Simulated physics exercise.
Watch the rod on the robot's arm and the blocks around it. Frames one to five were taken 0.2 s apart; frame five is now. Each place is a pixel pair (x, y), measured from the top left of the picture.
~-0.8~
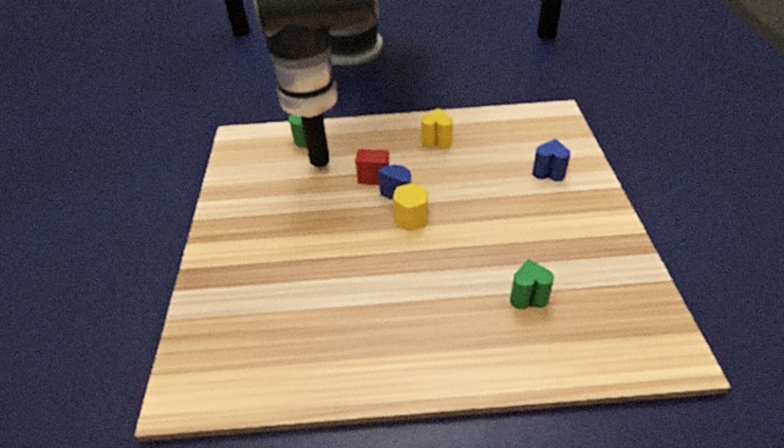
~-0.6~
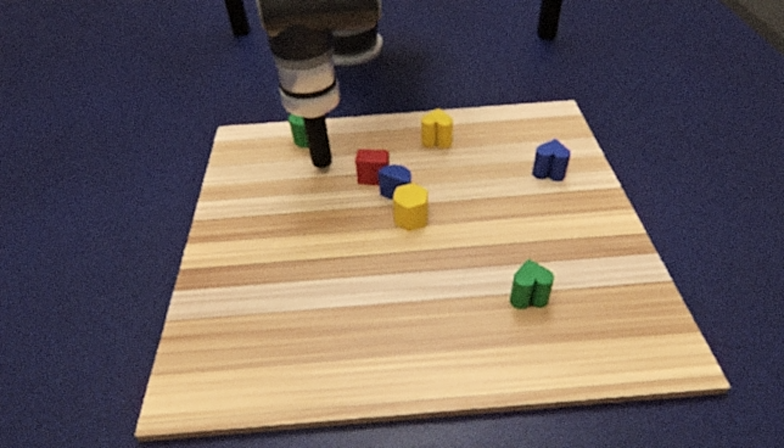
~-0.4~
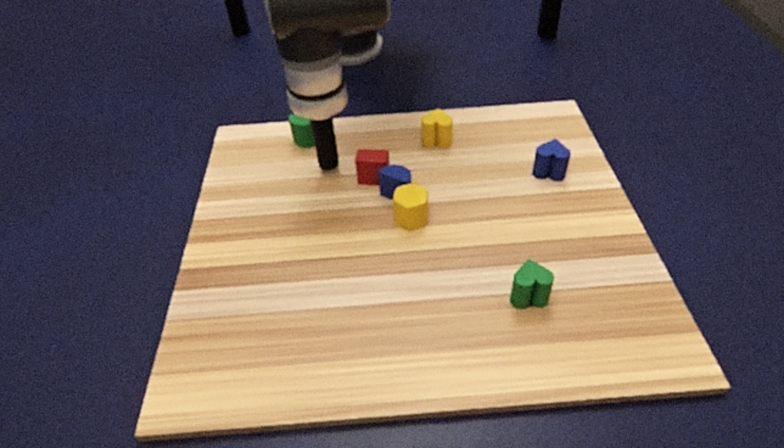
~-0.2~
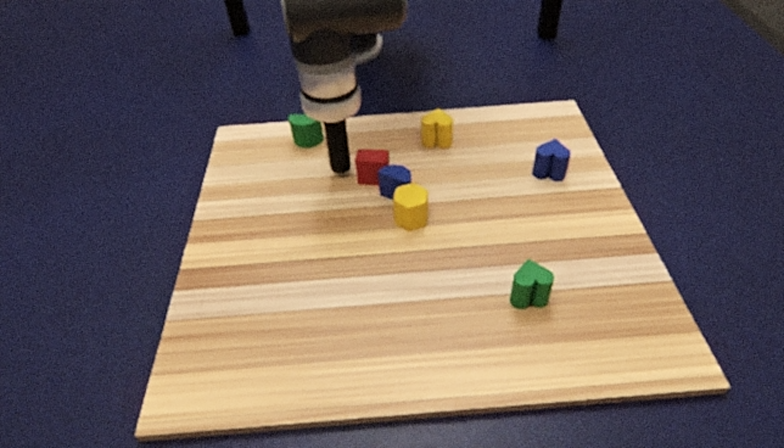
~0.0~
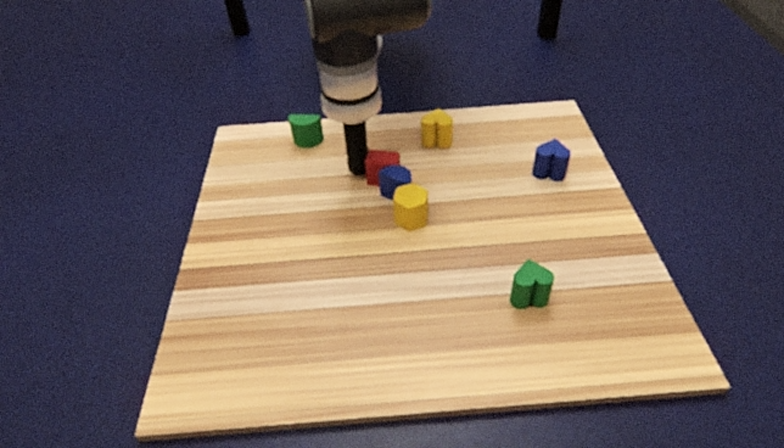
A robot arm's black rod moves right across a wooden board and nudges a red block.
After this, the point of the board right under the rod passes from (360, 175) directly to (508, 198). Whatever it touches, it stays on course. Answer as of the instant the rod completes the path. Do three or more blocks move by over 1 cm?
No.
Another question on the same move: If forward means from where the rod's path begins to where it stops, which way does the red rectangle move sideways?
Answer: Rightward.
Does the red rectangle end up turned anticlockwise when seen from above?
No - that is not the case.
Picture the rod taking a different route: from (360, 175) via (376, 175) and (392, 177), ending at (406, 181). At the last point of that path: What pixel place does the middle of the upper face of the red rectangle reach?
I'd guess (429, 166).
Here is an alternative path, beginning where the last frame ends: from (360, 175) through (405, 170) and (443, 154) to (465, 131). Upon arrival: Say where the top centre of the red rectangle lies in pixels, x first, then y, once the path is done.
The point I'd pick in the picture is (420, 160).
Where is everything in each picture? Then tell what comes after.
The first picture shows tip of the rod at (320, 161), middles of tops, red rectangle at (372, 155), blue D-shaped block at (397, 172).
The second picture shows rod at (322, 162), nothing pushed.
The third picture shows rod at (329, 164), nothing pushed.
The fourth picture shows rod at (341, 167), nothing pushed.
The fifth picture shows rod at (359, 169), red rectangle at (382, 157), blue D-shaped block at (398, 173).
On the path given first. One third of the way, rod at (407, 176); red rectangle at (433, 164).
Two thirds of the way, rod at (457, 184); red rectangle at (485, 174), turned 20° clockwise.
At the end, rod at (508, 192); red rectangle at (536, 187), turned 45° clockwise; blue D-shaped block unmoved.
